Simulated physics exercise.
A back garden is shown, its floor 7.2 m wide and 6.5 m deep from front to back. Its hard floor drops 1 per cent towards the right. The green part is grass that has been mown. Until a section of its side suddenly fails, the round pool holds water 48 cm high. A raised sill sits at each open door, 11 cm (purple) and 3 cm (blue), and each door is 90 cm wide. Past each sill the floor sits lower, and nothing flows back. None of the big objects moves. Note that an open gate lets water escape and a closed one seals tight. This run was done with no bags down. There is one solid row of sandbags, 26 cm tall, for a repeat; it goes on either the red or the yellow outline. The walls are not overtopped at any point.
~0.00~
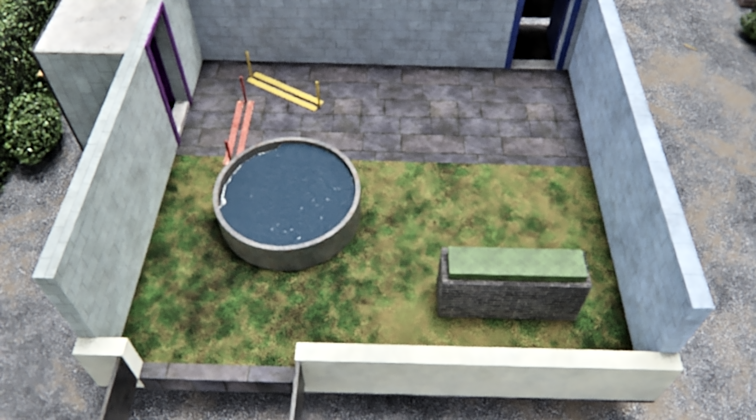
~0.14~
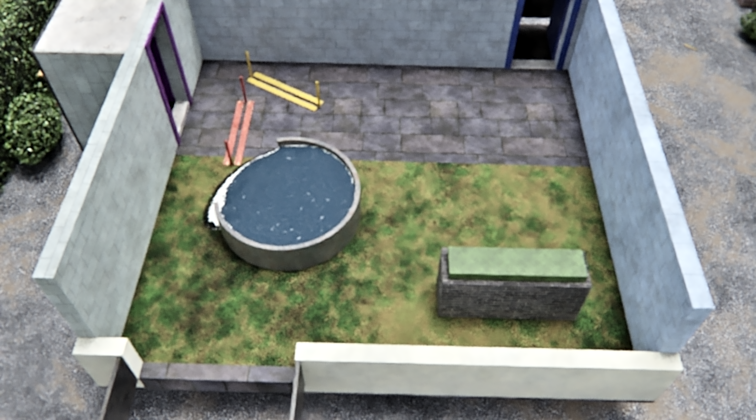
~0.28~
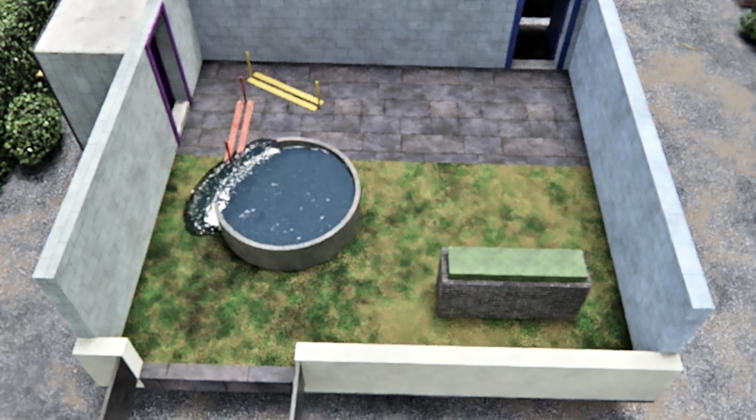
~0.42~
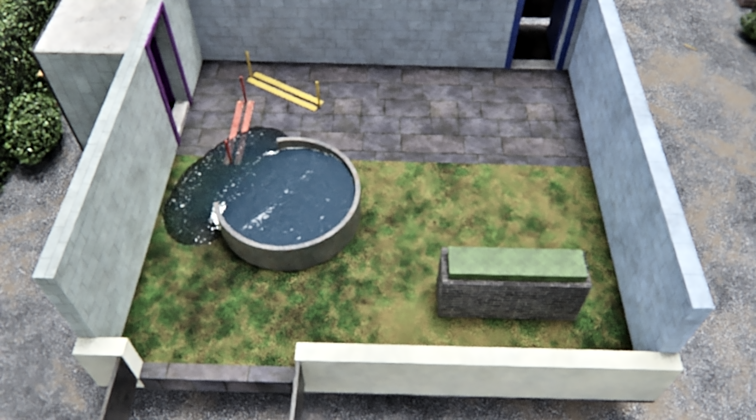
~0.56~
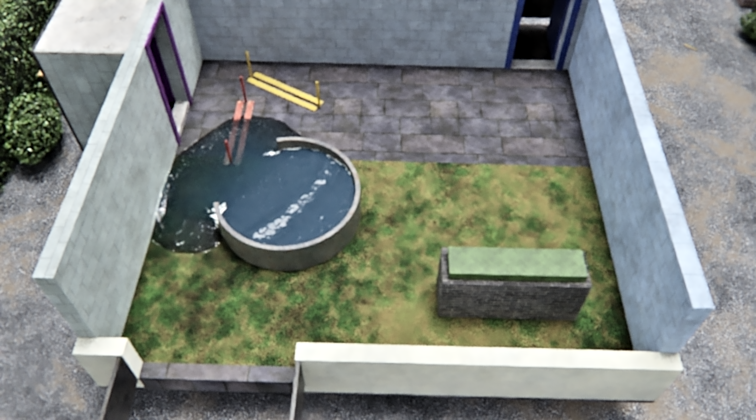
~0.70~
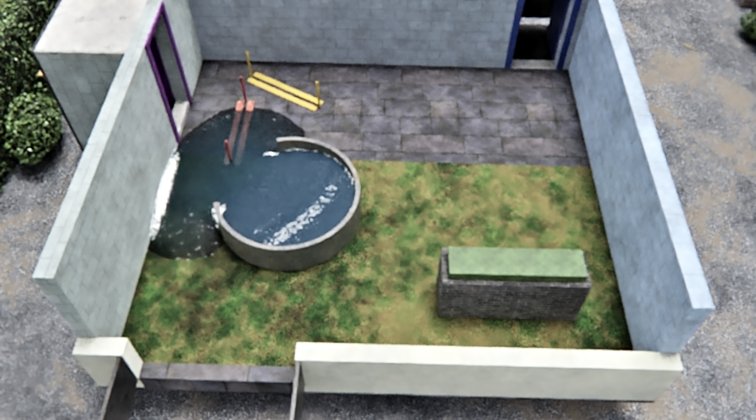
Water broke out through the left side of the round pool in the walled garden, spread over the mown grass and paving, and ran around the red outline and up to the left wall.
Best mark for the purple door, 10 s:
Red mark.
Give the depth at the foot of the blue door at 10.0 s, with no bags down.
I'd put it at around 7.5 centimetres deep.
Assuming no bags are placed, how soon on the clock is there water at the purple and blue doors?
Purple 0.9 s, blue 5.0 s.
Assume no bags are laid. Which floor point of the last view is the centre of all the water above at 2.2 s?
Roughly (243, 176) in the last view.
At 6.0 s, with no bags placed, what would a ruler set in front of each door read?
Reading (cm) - purple: 9; blue: 3.
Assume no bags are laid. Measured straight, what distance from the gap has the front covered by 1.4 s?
3.0 m.
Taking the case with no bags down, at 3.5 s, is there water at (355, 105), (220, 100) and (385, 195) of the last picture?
One by one, I'd say swamped, swamped and spared.
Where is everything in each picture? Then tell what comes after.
In the first frame, still water, 48 cm deep, in the round pool at (288, 193).
In the second frame, the front is at a hidden place, 0.9 m from the gap at (238, 179); 0.3 m2 of floor is under water; 48 cm left at the back of the round pool.
In the third frame, the front is at (192, 229), 1.1 m from the gap at (238, 181); 1.1 m2 of floor is under water; 48 cm left at the back of the round pool.
In the fourth frame, the front is at (175, 234), 1.4 m from the gap at (238, 181); 2.3 m2 of floor is under water; 48 cm left at the back of the round pool.
In the fifth frame, water pours out at (238, 181) and has run 1.6 m, to (243, 119); typically 6 cm deep outside, 48 cm at the round pool's back.
In the sixth frame, water pours out at (238, 181) and has run 1.8 m, to (234, 112); typically 7 cm deep outside, 48 cm at the round pool's back.
After 1.4 s water covers 15 % of the floor and is deepest (30 cm) near (181, 174) in the run without bags; in at the purple door, 3 L with no bags, 0 L with the row on red, 3 L on yellow.
After 2.2 s water covers 20 % of the floor and is deepest (33 cm) near (203, 64) in the run without bags; in at the purple door, 22 L with no bags, 0 L with the row on red, 22 L on yellow.
After 3.5 s water covers 30 % of the floor and is deepest (22 cm) near (203, 64) in the run without bags; in at the purple door, 35 L with no bags, 2 L with the row on red, 36 L on yellow.
After 6.0 s water covers 65 % of the floor and is deepest (12 cm) near (571, 86) in the run without bags; in at the purple door, 36 L with no bags, 2 L with the row on red, 47 L on yellow.
After 10.0 s water covers 85 % of the floor and is deepest (9 cm) near (576, 112) in the run without bags; in at the purple door, 36 L with no bags, 2 L with the row on red, 48 L on yellow.
